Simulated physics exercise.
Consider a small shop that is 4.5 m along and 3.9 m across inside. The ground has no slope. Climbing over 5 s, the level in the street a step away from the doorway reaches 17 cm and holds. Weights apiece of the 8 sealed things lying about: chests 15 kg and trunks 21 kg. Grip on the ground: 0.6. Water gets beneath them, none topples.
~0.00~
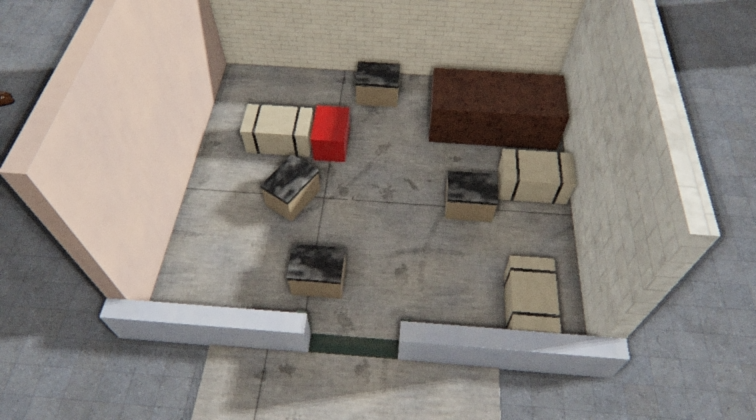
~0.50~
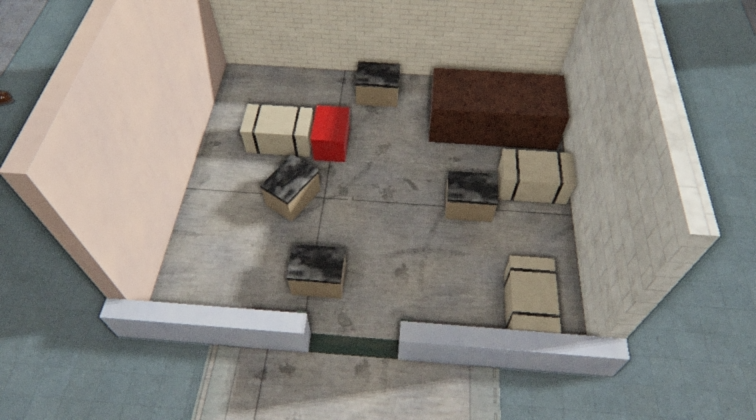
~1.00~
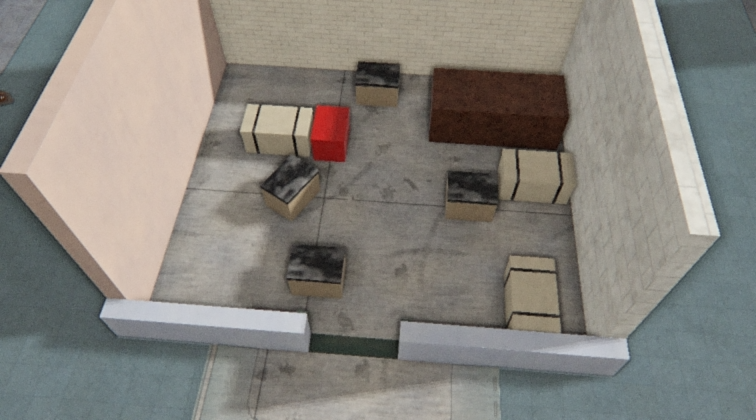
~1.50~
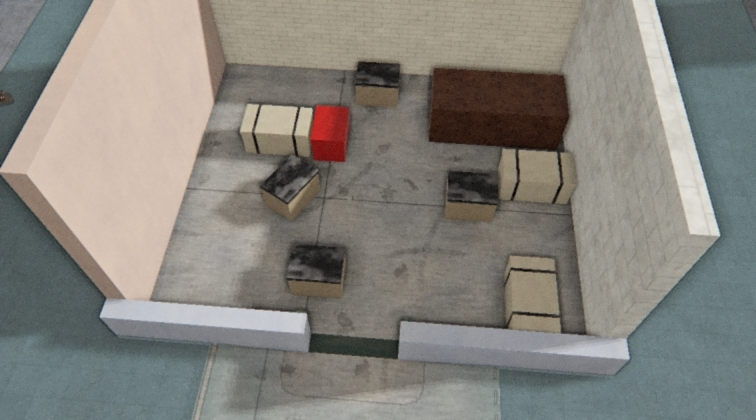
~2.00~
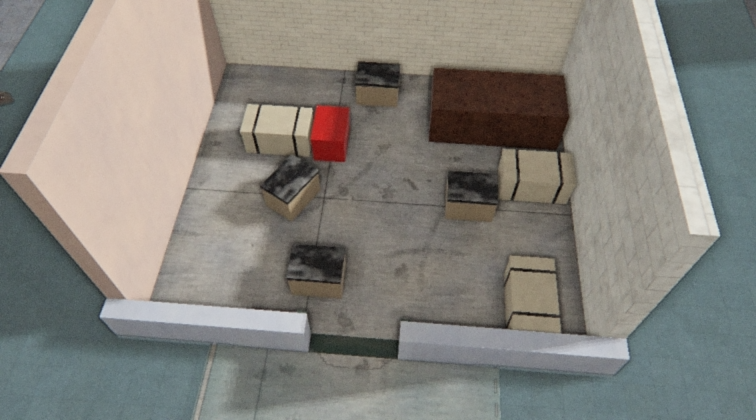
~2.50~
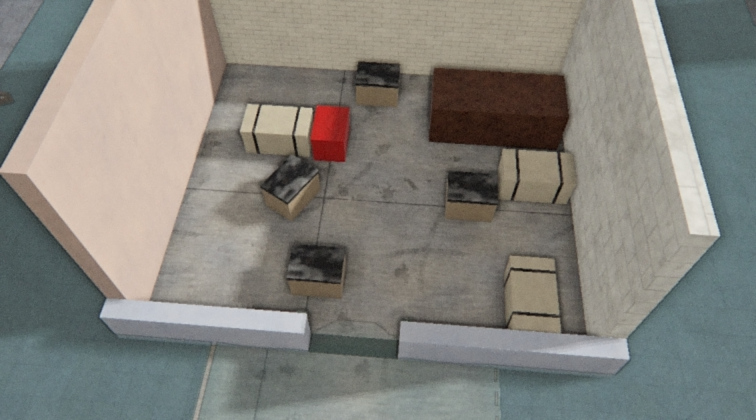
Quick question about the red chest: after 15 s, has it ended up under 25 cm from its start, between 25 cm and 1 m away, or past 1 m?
It'll show almost no shift.
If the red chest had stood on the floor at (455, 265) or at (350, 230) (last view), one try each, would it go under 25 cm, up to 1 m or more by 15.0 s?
Try one - it hardly stirs; try two - it is swept a long way.
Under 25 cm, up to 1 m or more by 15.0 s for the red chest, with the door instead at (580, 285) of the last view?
The red chest ends up almost where it started.
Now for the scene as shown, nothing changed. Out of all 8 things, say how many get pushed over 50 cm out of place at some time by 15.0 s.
I make that 3.
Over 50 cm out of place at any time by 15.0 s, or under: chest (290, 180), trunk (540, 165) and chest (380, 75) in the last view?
In that order: Below, below, above.
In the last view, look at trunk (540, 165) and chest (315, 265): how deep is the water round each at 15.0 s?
About 8 and 6 cm.
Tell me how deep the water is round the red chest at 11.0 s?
Around 4 cm.
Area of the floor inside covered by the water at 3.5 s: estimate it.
About 1.0 m2 is covered.
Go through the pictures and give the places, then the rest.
The first frame shows the red chest at (330, 123) rests on the ground; water covers 0.0 m2; 0 of 8 have shifted.
The second frame shows the red chest at (330, 123), on the bottom; 0.0 m2 under water; 0 of 8 have shifted.
The third frame shows the red chest at (330, 123) rests on the ground; 0.0 m2 under water; 0 of 8 have shifted.
The fourth frame shows the red chest at (330, 123), on the bottom; water covers 0.0 m2; 0 of 8 have shifted.
The fifth frame shows the red chest at (330, 123) rests on the ground; water covers 0.0 m2; 0 of 8 have shifted.
The sixth frame shows the red chest at (330, 123), on the bottom; 0.1 m2 under water; 0 of 8 have shifted.
After 3.5 s the red chest is near (330, 123), 0.0 m from its start, aground; 0 afloat.
After 6.8 s the red chest is near (330, 123), 0.0 m from its start, aground; 0 afloat.
After 11.0 s the red chest is near (330, 123), 0.0 m from its start, aground; 1 afloat.
After 15.0 s the red chest is near (330, 124), 0.0 m from its start, afloat; 5 afloat.
